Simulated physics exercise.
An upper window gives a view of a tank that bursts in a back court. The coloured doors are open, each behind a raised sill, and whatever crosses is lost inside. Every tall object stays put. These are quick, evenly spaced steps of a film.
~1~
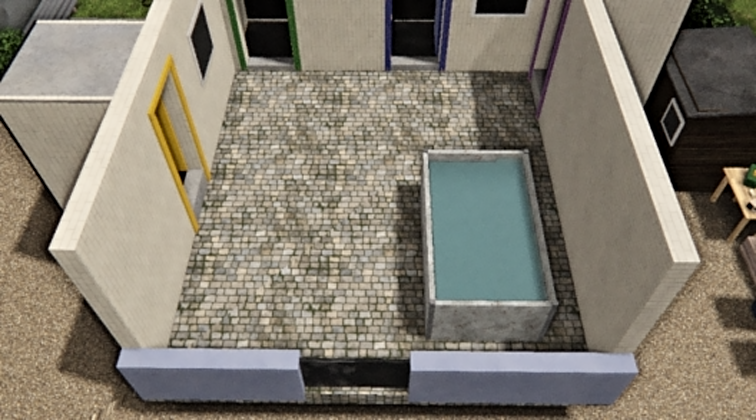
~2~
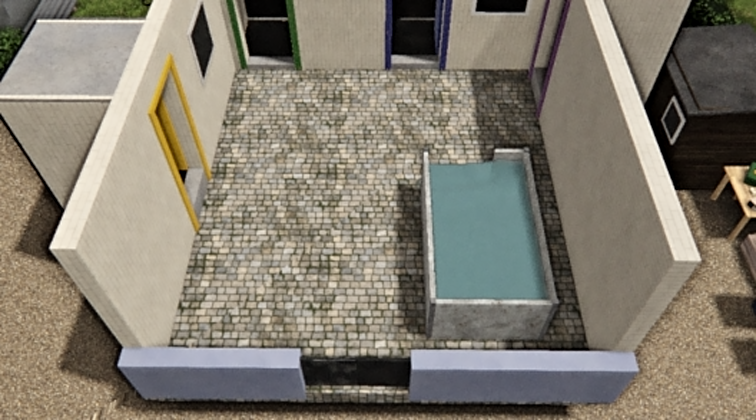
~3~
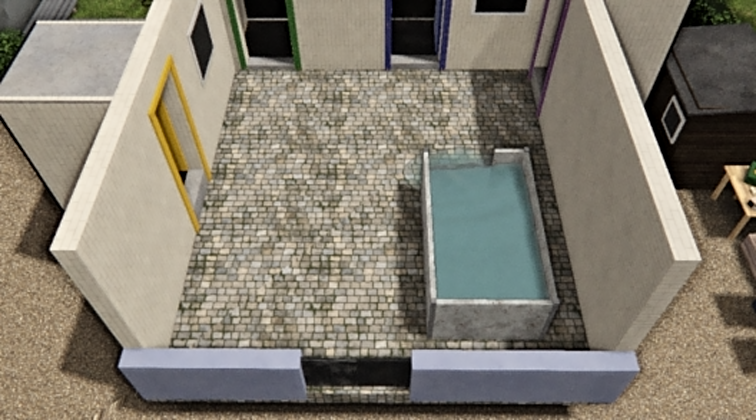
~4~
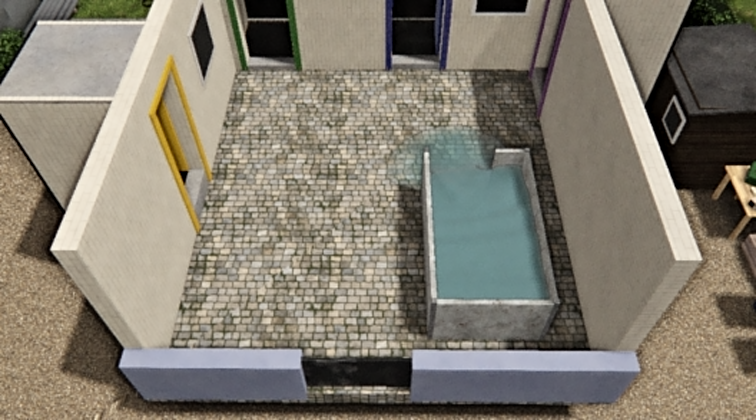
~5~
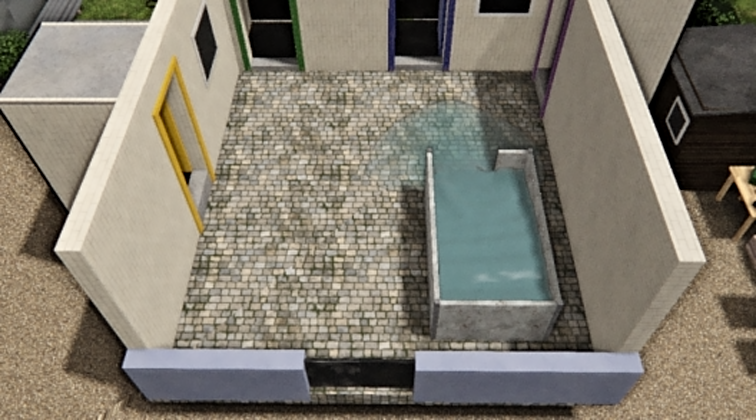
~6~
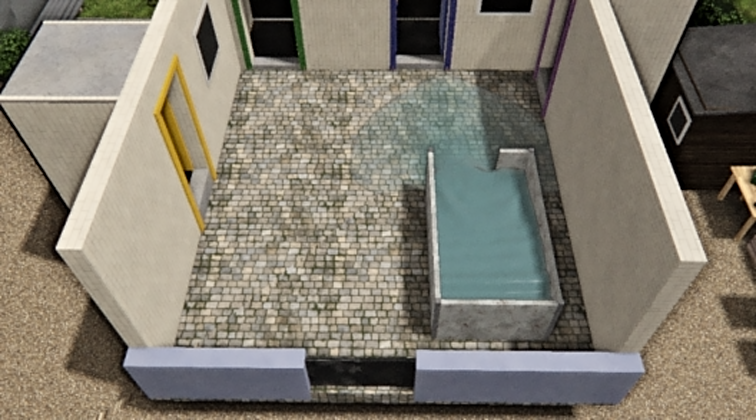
Walled cobbled court with an open tank losing part of its far side, water pouring out and spreading across the paving.
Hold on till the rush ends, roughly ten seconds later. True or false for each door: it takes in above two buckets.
The blue door, true; the yellow door, false; the purple door, false; the green door, true.
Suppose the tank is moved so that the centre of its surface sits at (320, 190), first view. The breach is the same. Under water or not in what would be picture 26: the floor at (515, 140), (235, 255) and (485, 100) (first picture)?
In order: Submerged, untouched, submerged.
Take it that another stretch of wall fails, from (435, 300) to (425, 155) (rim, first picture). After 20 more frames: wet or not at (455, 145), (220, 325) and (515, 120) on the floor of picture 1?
Untouched, submerged, untouched.
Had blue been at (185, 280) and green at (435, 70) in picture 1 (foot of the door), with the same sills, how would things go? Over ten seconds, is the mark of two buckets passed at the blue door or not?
I'd say blue falls short.
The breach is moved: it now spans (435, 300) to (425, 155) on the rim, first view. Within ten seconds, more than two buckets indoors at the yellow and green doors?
Check - yellow: Comes out above; green: Comes out above.
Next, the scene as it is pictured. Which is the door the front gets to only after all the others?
That is the yellow door.
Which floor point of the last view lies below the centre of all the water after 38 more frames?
About (390, 167) in the last view.
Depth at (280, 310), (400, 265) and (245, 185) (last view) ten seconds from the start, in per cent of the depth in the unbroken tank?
Readings in sequence: 12, 10, 6 percent.
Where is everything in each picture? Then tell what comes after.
The open tank at (483, 224) is whole and still, in the first picture.
The front is at (420, 187), out from the gap on the open tank's far side, in the second picture.
Water pours out on the open tank's far side and has run to a hidden place, in the third picture.
The front is at (463, 129), out from the gap on the open tank's far side, in the fourth picture.
Water pours out on the open tank's far side and has run to (443, 104), in the fifth picture.
The front is at (440, 79), out from the gap on the open tank's far side, in the sixth picture.
A moment on, water covers 35 % of the floor; the blue door over two buckets in, the yellow door not reached, the purple door wet at the sill, nothing in, the green door not reached.
Next, water covers 45 % of the floor; the blue door far over two buckets in, the yellow door not reached, the purple door under two buckets in, the green door wet at the sill, nothing in.
Then, water covers 50 % of the floor; the blue door far over two buckets in, the yellow door wet at the sill, nothing in, the purple door under two buckets in, the green door over two buckets in.
Later, water covers 90 % of the floor; the blue door far over two buckets in, the yellow door wet at the sill, nothing in, the purple door under two buckets in, the green door far over two buckets in.
In the end, water covers 100 % of the floor; the blue door far over two buckets in, the yellow door wet at the sill, nothing in, the purple door under two buckets in, the green door far over two buckets in.
